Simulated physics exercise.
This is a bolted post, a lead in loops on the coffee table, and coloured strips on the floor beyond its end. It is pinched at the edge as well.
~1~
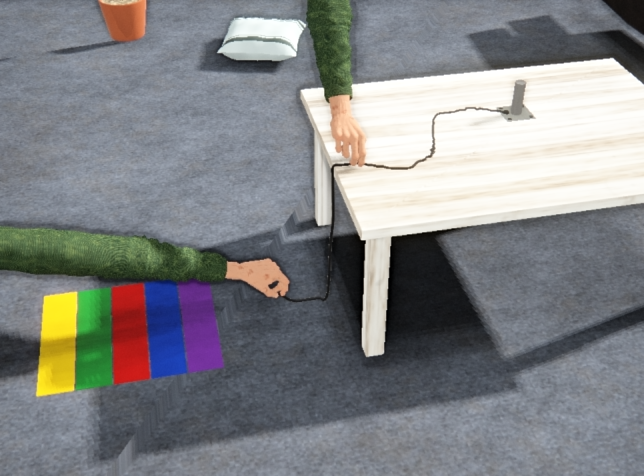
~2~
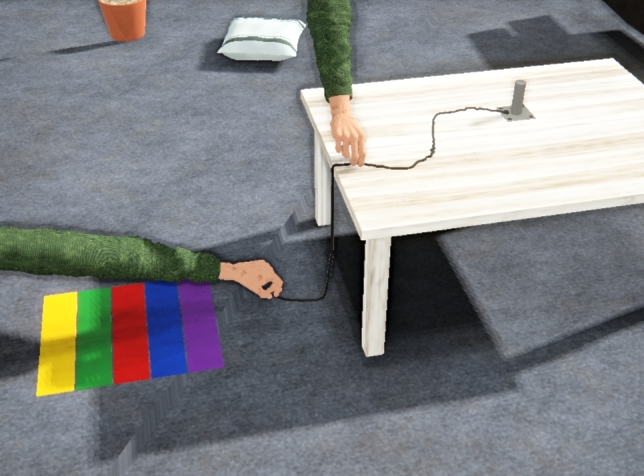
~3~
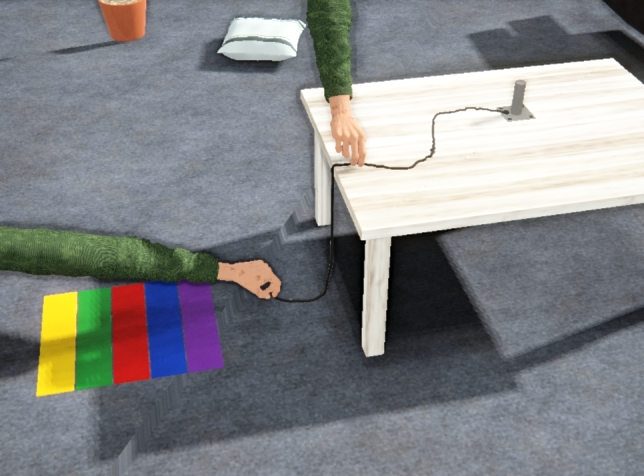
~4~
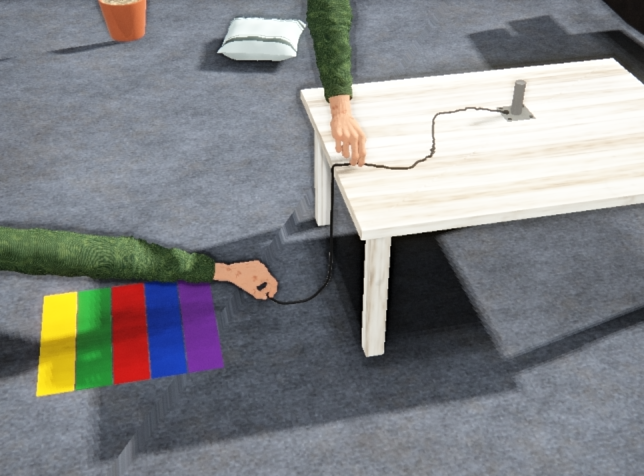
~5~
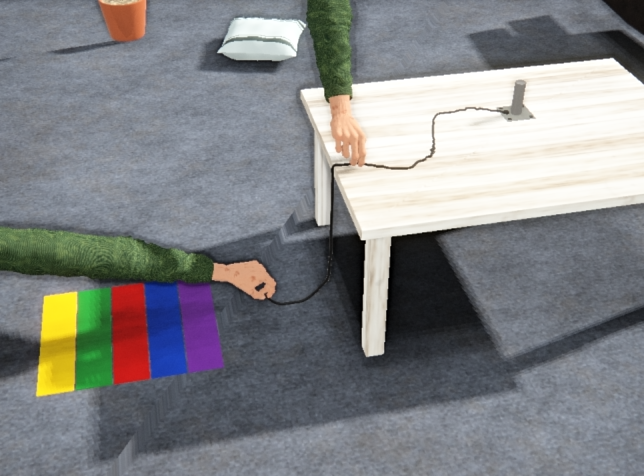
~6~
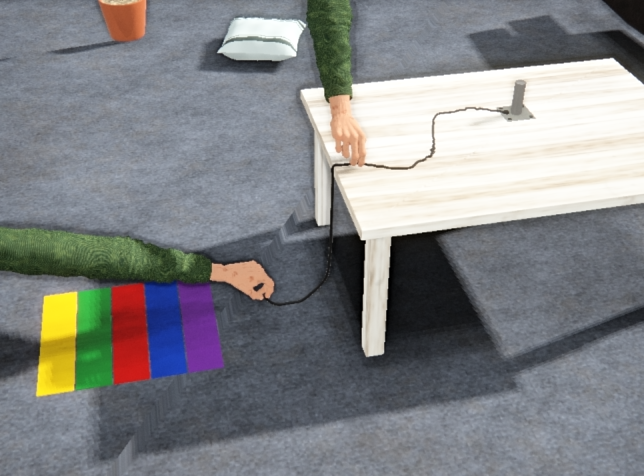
Beside a pale coffee table, a hand draws a dark lead's end slightly left.
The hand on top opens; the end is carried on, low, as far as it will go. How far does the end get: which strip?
It gets as far as the green strip.
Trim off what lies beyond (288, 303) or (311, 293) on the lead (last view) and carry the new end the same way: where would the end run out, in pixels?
Try by try, around (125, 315) and (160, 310).
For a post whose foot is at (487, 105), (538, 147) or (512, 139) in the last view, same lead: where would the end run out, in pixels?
The places are (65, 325), (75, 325) and (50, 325).
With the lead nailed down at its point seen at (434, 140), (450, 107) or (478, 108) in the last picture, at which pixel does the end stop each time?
In that order: (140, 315), (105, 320) and (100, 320).
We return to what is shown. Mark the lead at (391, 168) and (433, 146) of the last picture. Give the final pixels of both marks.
Near (314, 170) and (380, 146).
Early on, end near (140, 314); over red.
Midway, end near (107, 318); over green.
At the end of the slack, end near (88, 321); over green. The green one.
